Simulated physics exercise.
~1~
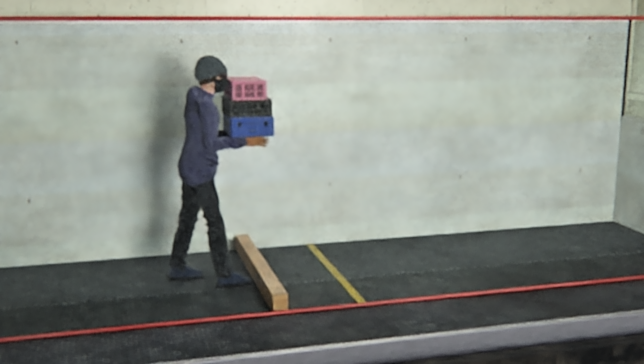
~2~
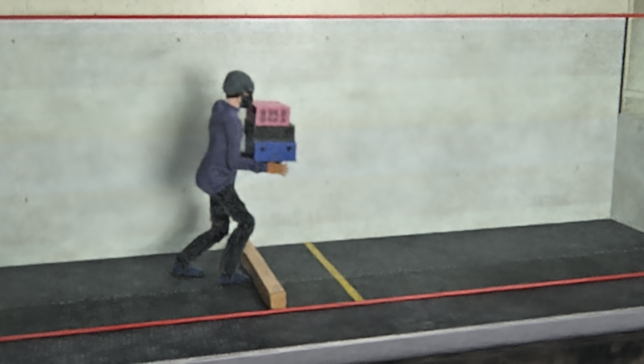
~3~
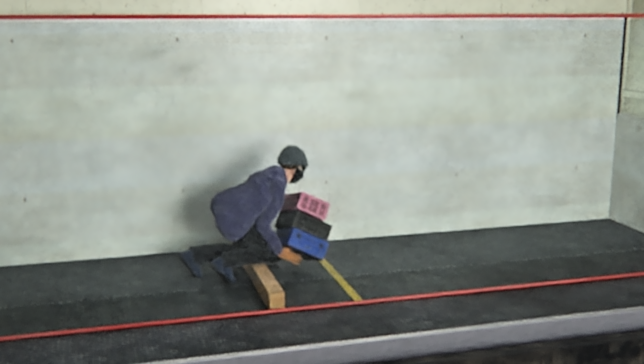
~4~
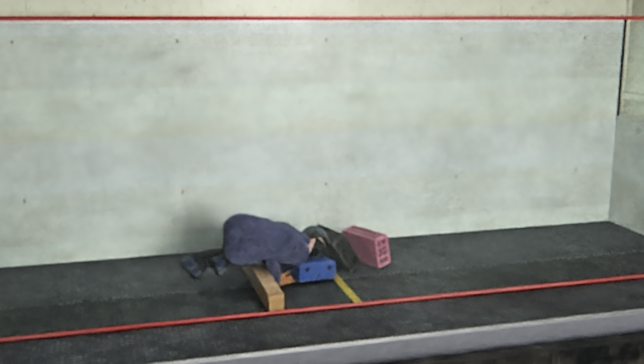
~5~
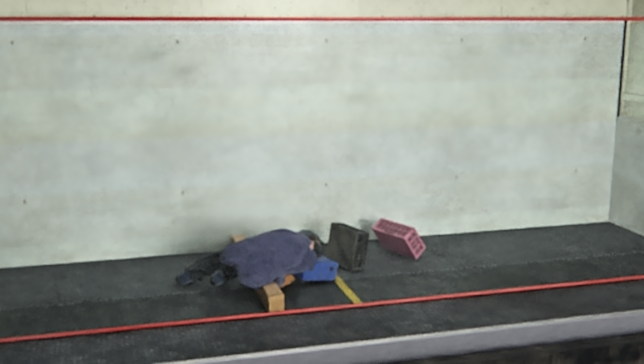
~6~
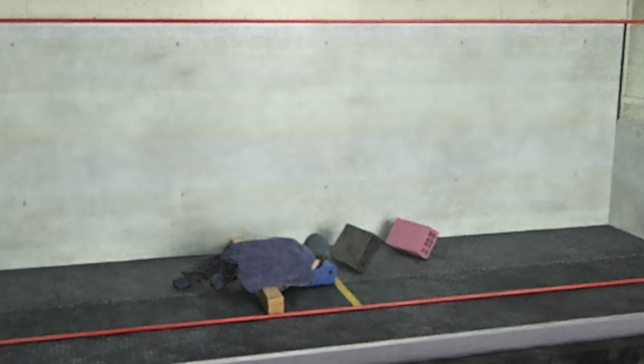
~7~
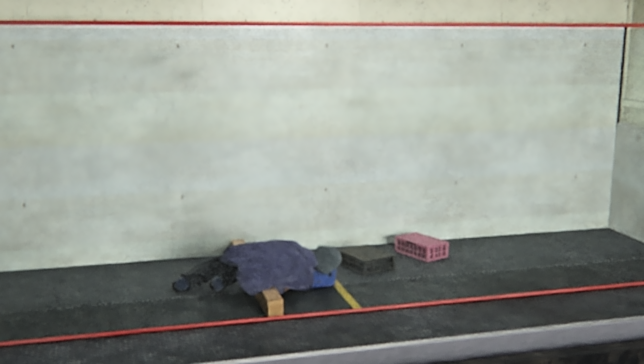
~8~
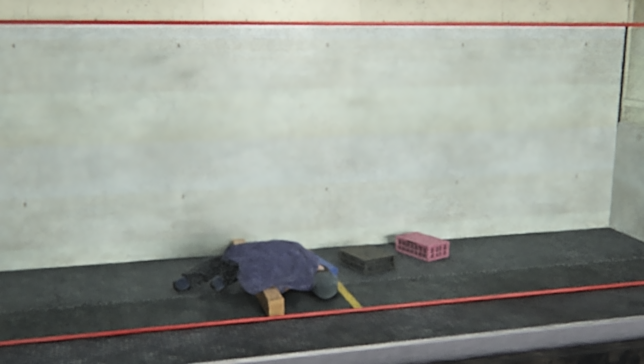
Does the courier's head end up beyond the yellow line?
No, the courier's head comes to rest just short of the yellow line.
A person carrying three boxes collapses over a rail, and two tumble past a yellow line.
